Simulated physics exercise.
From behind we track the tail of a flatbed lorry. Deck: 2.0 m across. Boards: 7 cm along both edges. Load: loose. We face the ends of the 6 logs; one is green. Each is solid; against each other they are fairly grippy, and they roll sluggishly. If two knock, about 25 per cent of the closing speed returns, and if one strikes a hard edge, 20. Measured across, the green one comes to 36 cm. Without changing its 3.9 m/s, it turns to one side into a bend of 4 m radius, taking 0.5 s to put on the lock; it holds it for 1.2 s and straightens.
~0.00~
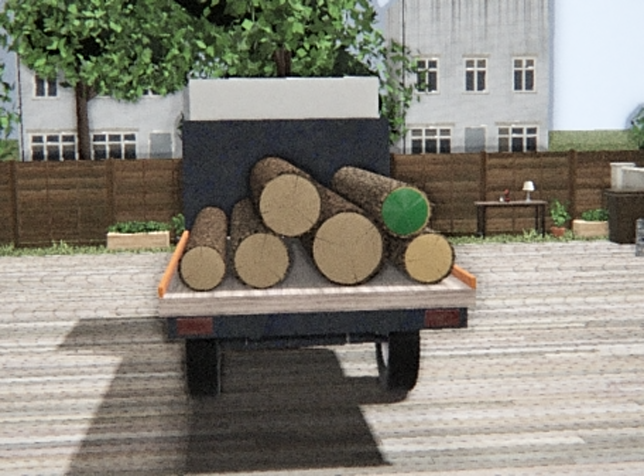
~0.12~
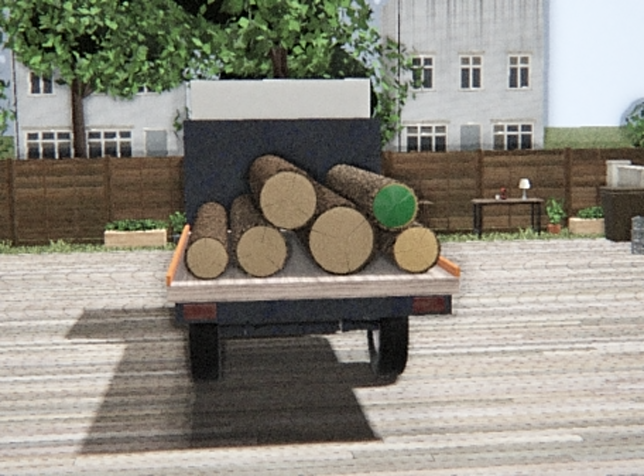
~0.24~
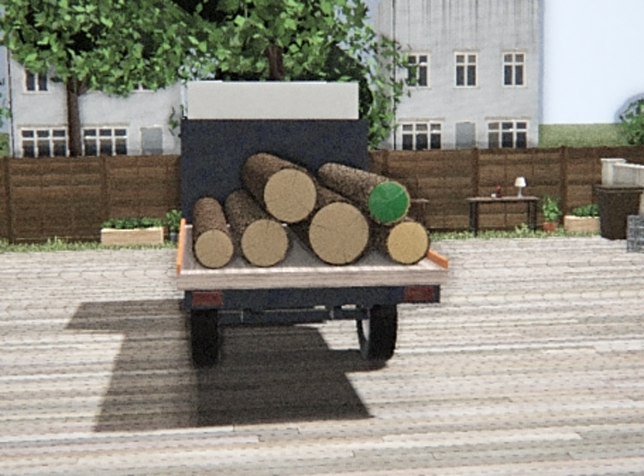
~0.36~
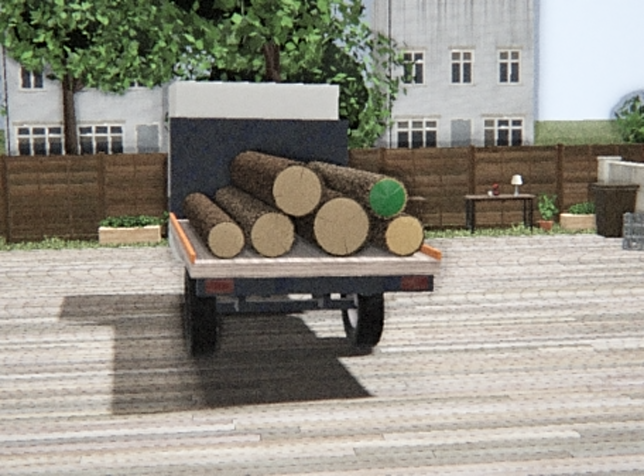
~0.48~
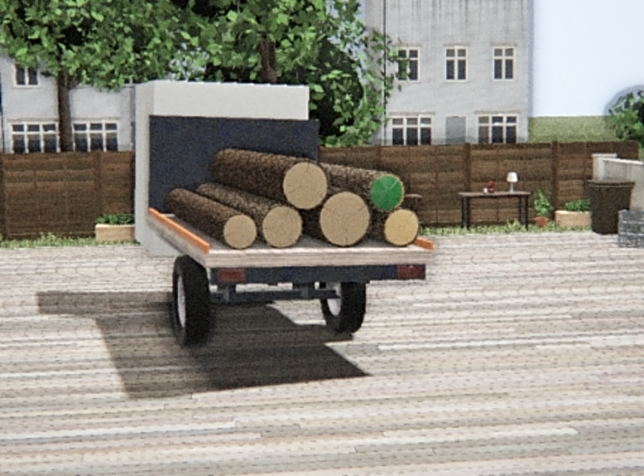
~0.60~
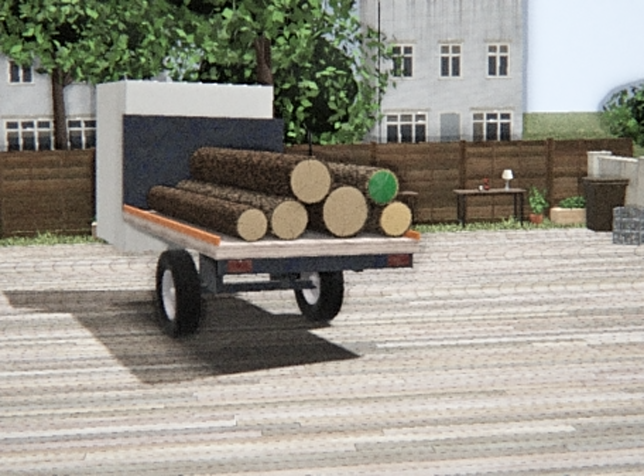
In a paved yard, a flatbed lorry carrying six logs, one green-ended, turns left.
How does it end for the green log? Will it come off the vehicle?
Green: Off.
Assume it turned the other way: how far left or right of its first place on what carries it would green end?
Roughly 30 cm left.
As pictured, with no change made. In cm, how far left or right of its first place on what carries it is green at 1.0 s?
Green 35 right.
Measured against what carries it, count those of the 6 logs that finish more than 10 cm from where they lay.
Count: 6.
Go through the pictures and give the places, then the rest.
The first frame shows green at (405, 211); 4 of the 6 make up the bottom layer.
The second frame shows green at (395, 206); the deck is level.
The third frame shows green at (389, 202); the deck slopes 1° down to the right.
The fourth frame shows green at (388, 198); the deck slopes 2° down to the right.
The fifth frame shows green at (387, 193); the deck slopes 3° down to the right.
The sixth frame shows green at (383, 187); the deck slopes 3° down to the right.
After 0.8 s, green is up on others, 25 cm from the right edge, rolling right; 0 gone from the deck.
After 1.0 s, green is up on others, 10 cm from the right edge, rolling right; 0 gone from the deck.
After 1.2 s, green is over the right board and falling; 1 gone from the deck.
At rest (3.7 s), green is over the right board and gone; 4 gone from the deck.
